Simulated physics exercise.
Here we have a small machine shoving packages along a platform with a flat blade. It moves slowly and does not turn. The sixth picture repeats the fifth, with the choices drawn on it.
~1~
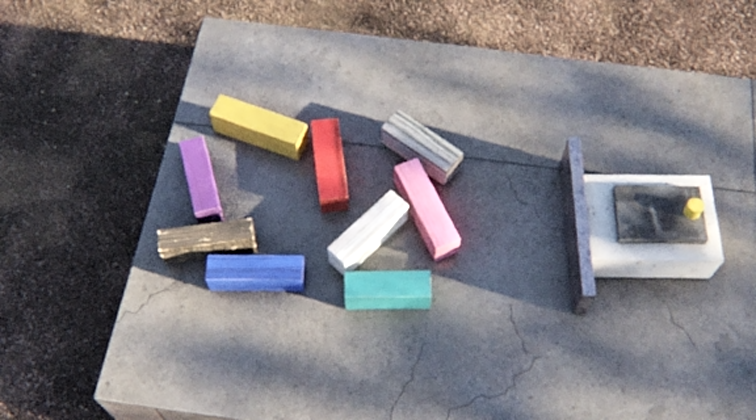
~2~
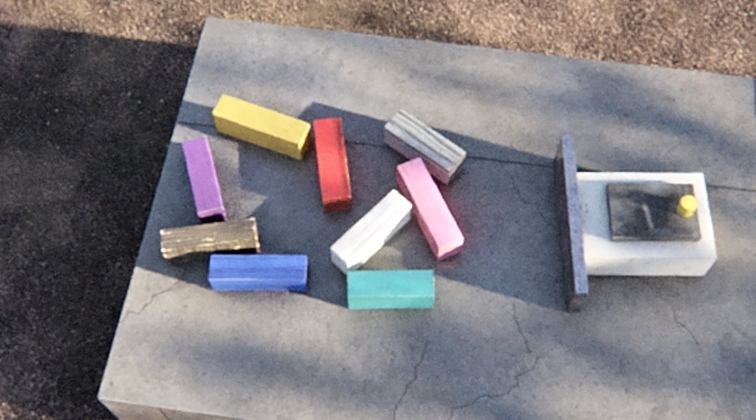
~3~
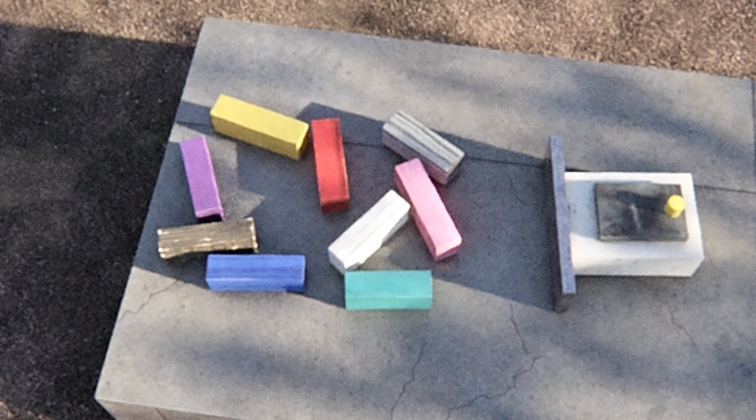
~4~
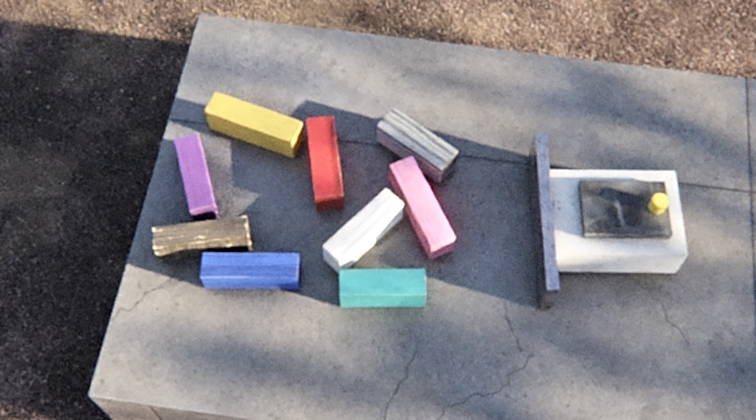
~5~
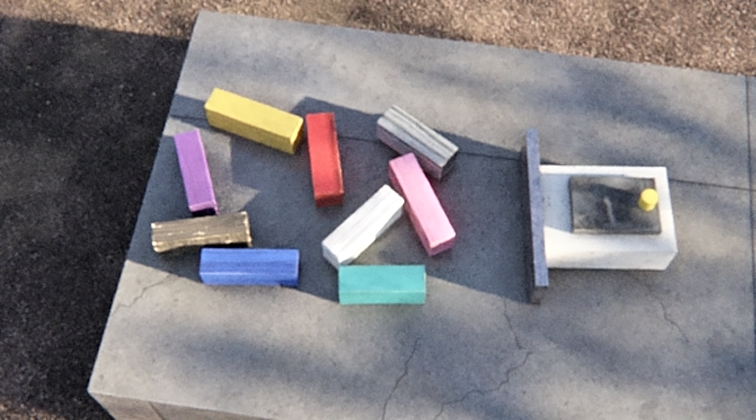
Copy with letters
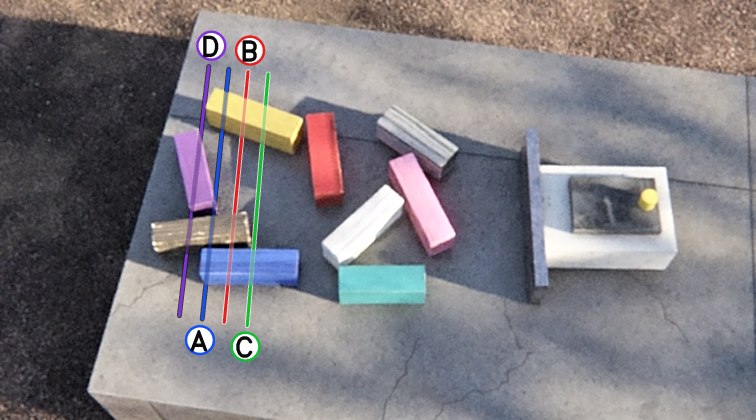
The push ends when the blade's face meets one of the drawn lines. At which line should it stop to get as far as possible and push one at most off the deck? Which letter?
Stop at B.
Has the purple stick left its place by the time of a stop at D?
Yes.
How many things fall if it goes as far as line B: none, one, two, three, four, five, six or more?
One.
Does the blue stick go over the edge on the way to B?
No.
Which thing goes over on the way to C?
It is the yellow bar.
On the marked copy, A at (216, 186); B at (237, 188); C at (258, 191); D at (195, 183).
Taking B. A third of the way, robot (497, 190); grey stick (383, 130); turquoise bar (377, 284).
Two thirds of the way, robot (388, 176); yellow bar (212, 115); blue stick (229, 272).
When it is over, robot (305, 165); yellow bar over the edge; black bar (132, 247); one fallen.
As for the rest, A drops two; C is within the limit but short; D drops four.
